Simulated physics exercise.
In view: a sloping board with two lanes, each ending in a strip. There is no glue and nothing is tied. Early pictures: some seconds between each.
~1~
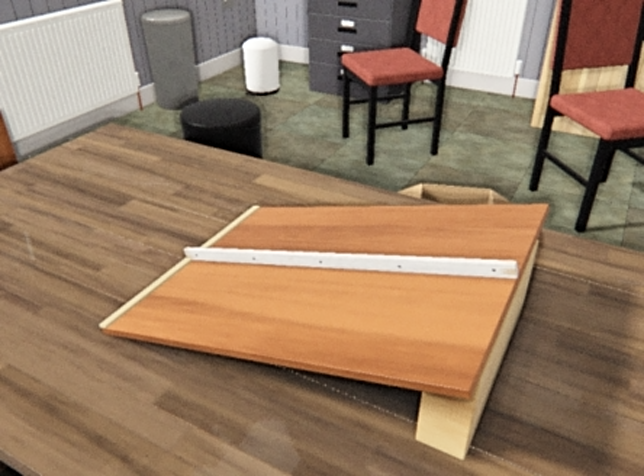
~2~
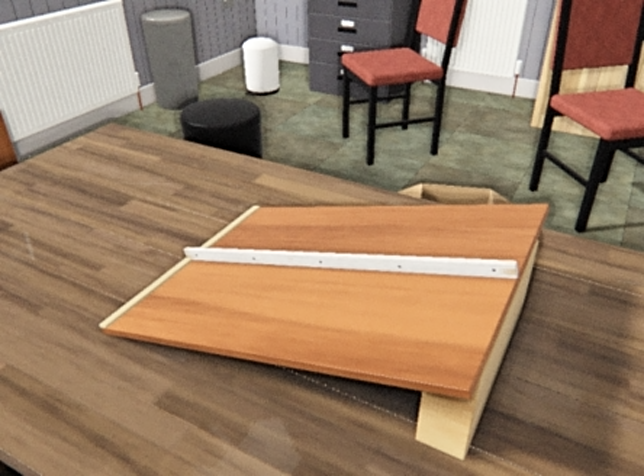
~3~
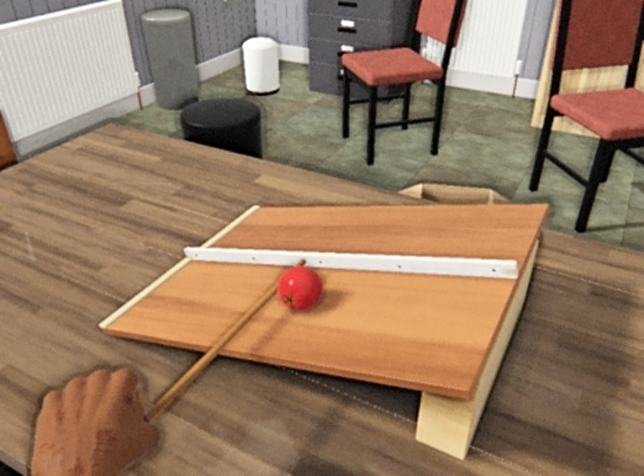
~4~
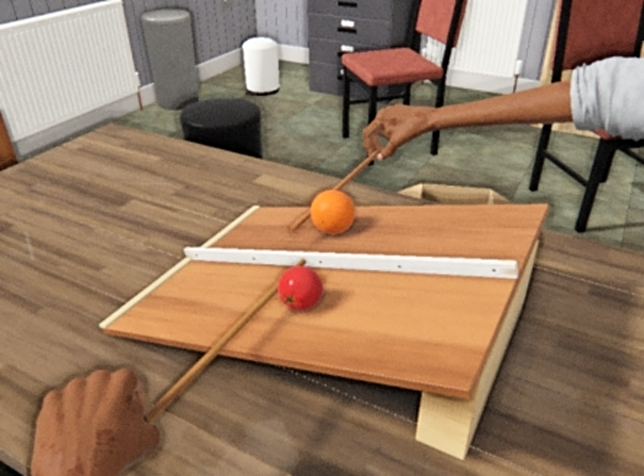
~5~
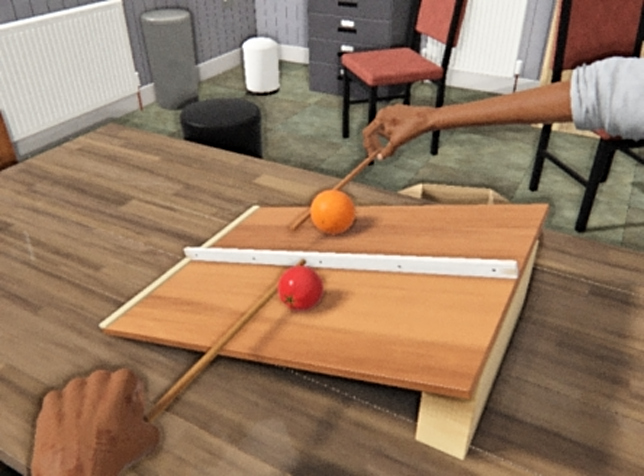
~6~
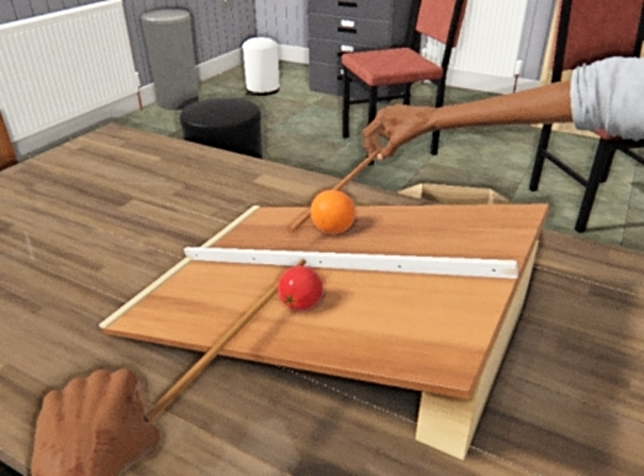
Two hands come into view one after the other, the first at lower left setting a thin stick against a red tomato on the near lane, the second from the right setting another against an orange on the far lane. The sloping orange-brown board, split by a white strip, rests on a wooden table, seen from above in a room with red chairs. Afterwards everything stays still, the camera included.
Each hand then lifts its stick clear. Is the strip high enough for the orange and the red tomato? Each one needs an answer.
Orange falls off, red tomato falls off.
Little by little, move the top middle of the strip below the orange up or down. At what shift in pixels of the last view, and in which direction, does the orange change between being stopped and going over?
Move it 8 pixels upward and it flips.
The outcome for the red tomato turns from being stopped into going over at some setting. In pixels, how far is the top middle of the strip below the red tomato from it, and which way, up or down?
Up, by around 8 pixels.
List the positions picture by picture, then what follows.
Board (323, 264), in the first frame.
Board (323, 264), in the second frame.
Board (323, 264), in the third frame.
Held back by the sticks; red tomato (300, 289); board (323, 264), in the fourth frame.
Held back by the sticks; orange (333, 212); board (323, 264), in the fifth frame.
Held back by the sticks; orange (333, 212); red tomato (300, 289); board (323, 264), in the sixth frame.
Then, 0.78 s later than the last frame, orange off the board near (148, 198); red tomato off the board near (82, 258).
When it is over, the orange runs past the strip; the red tomato runs past the strip.
